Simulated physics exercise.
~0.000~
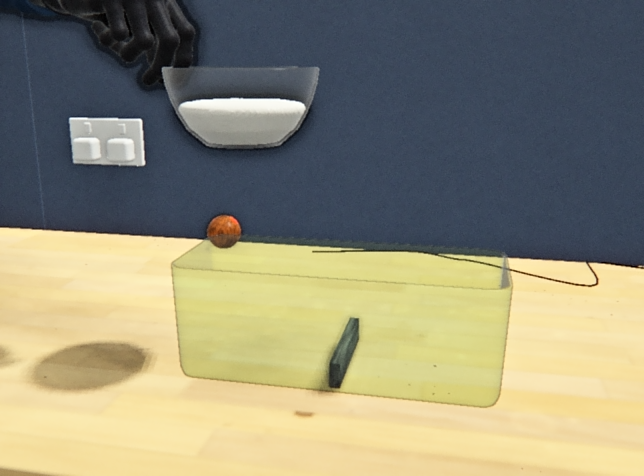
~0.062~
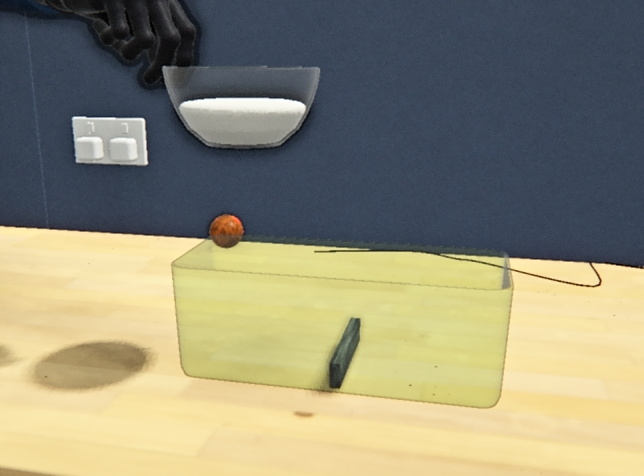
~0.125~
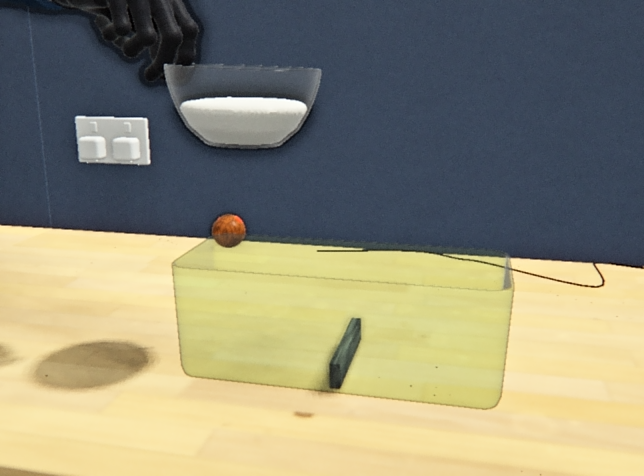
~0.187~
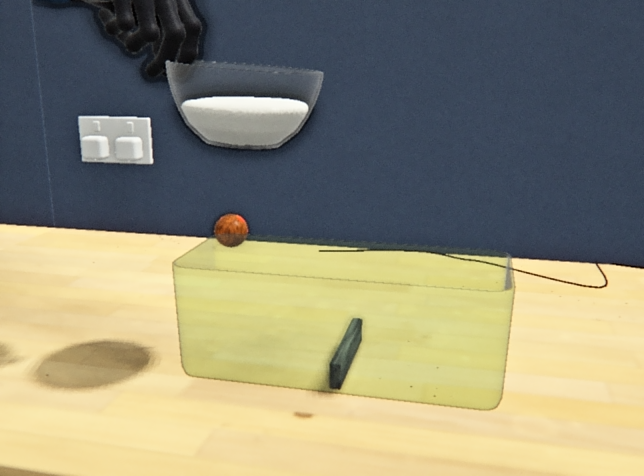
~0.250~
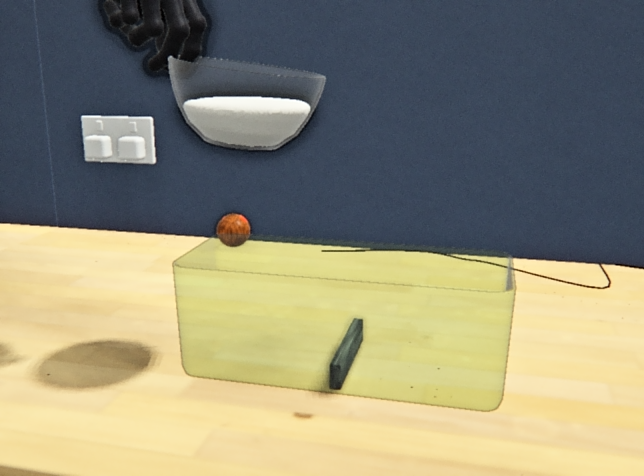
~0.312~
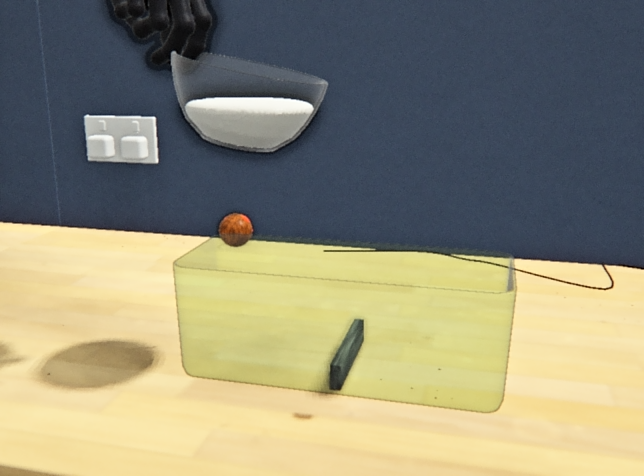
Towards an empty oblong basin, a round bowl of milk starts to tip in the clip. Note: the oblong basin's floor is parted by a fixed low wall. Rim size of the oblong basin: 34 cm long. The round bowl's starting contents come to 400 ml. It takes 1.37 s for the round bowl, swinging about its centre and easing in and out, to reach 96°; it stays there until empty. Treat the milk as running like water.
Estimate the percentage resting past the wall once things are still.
I would say roughly 79 percent.
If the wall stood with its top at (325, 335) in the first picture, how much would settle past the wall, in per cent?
Estimate: Close to 95 per cent.
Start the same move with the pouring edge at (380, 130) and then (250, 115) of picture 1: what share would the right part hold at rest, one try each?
95 and 10 %.
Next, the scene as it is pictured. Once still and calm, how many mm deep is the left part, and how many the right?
Depths: Left near 4 mm, right near 16 mm.
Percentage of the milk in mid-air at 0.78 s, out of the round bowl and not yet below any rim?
Around 24 percent.
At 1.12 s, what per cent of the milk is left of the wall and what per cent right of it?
Left roughly 10, right roughly 64.
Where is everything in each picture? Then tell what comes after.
It leans 0°; its right rim is at (316, 71); the milk meets the walls at (185, 103) and (306, 105); the oblong basin's rim runs from (192, 251) to (508, 271); the wall's top is at (346, 340), in the first frame.
It leans 0°; its right rim is at (317, 71); the milk meets the walls at (186, 103) and (306, 105), in the second frame.
It leans 2°; its right rim is at (318, 73); the milk meets the walls at (187, 103) and (307, 105), in the third frame.
It leans 4°; its right rim is at (320, 76); the milk meets the walls at (189, 102) and (308, 106), in the fourth frame.
It leans 8°; its right rim is at (322, 80); the milk meets the walls at (190, 102) and (311, 106), in the fifth frame.
It leans 12°; its right rim is at (324, 87); the milk meets the walls at (193, 101) and (313, 106), in the sixth frame.
By 0.78 s the tilt is 58° and 74 per cent is still to pour, 1 is left of the wall and 1 right of it.
By 1.12 s the tilt is 88° and 9 per cent is still to pour, 9 is left of the wall and 64 right of it.
By 1.48 s the tilt is 96° and 0 per cent is still to pour, 21 is left of the wall and 79 right of it.
By 1.87 s the tilt is 96° and 0 per cent is still to pour, 21 is left of the wall and 79 right of it.
At rest 21 per cent lies left of the wall, 79 right of it and 0 outside.
